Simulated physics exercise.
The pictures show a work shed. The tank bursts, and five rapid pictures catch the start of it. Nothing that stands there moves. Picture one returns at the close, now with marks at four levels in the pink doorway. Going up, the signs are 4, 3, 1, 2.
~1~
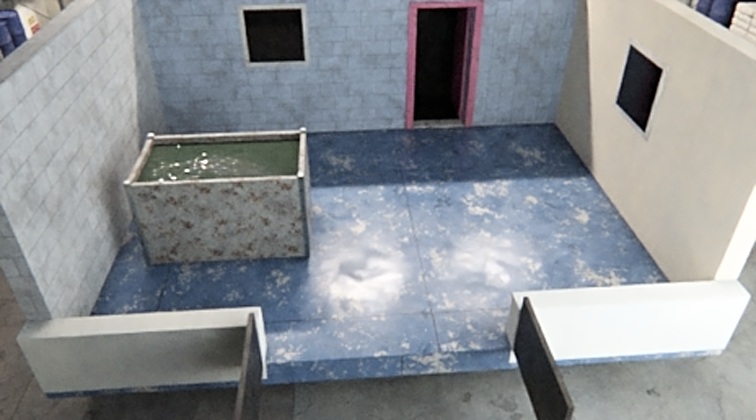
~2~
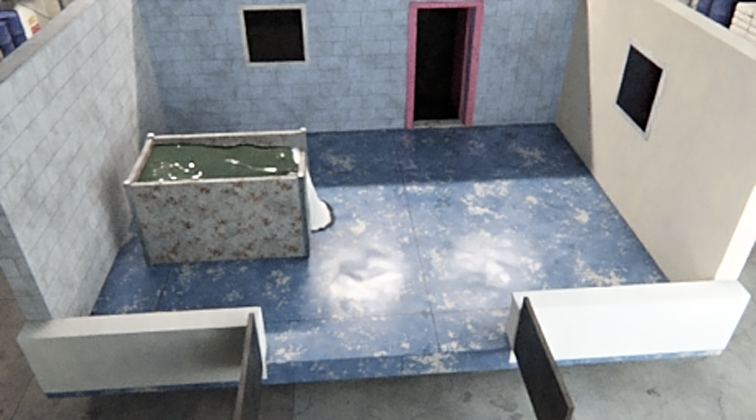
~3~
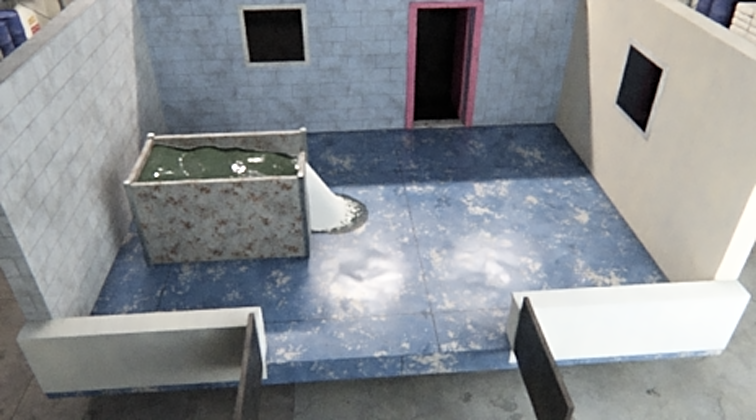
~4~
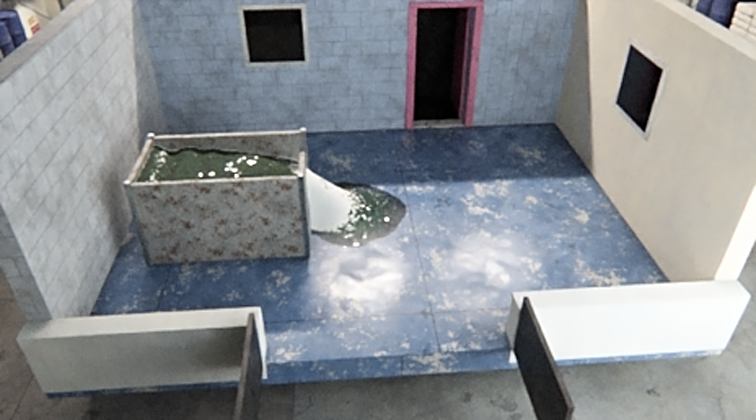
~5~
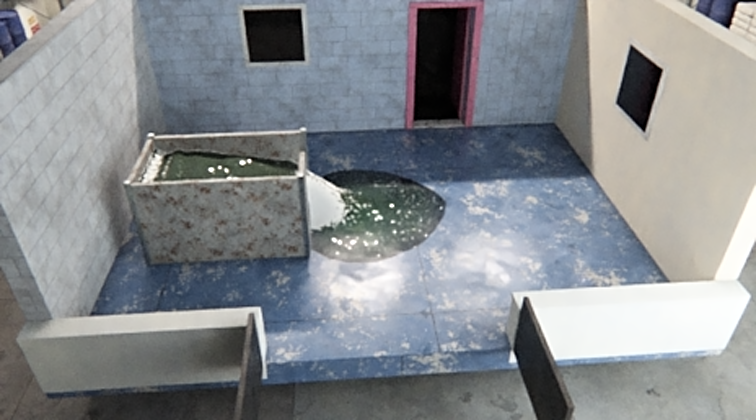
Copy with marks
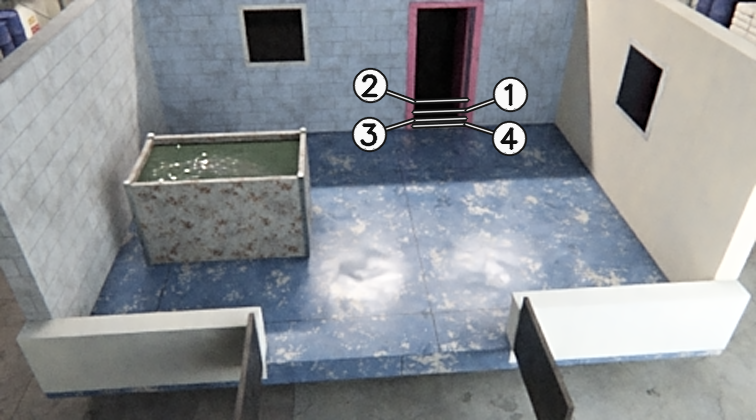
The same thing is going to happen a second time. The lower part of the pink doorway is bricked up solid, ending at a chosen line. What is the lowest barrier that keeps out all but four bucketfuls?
That is line 3.
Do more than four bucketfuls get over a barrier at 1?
No, that is safe.
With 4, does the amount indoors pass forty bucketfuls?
No, less.
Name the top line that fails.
That is line 4.
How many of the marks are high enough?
Three of the four.
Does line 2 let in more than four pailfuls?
No, that is safe.
On the marked copy, 1 at (440, 111); 2 at (440, 100); 3 at (439, 119); 4 at (439, 125); from the bottom up 4, 3, 1, 2.
If 1 is chosen, nothing gets over.
If 2 is chosen, nothing gets over.
If 3 is chosen, a splash gets over, under a bucket.
If 4 is chosen, about 14 bucketfuls get in.
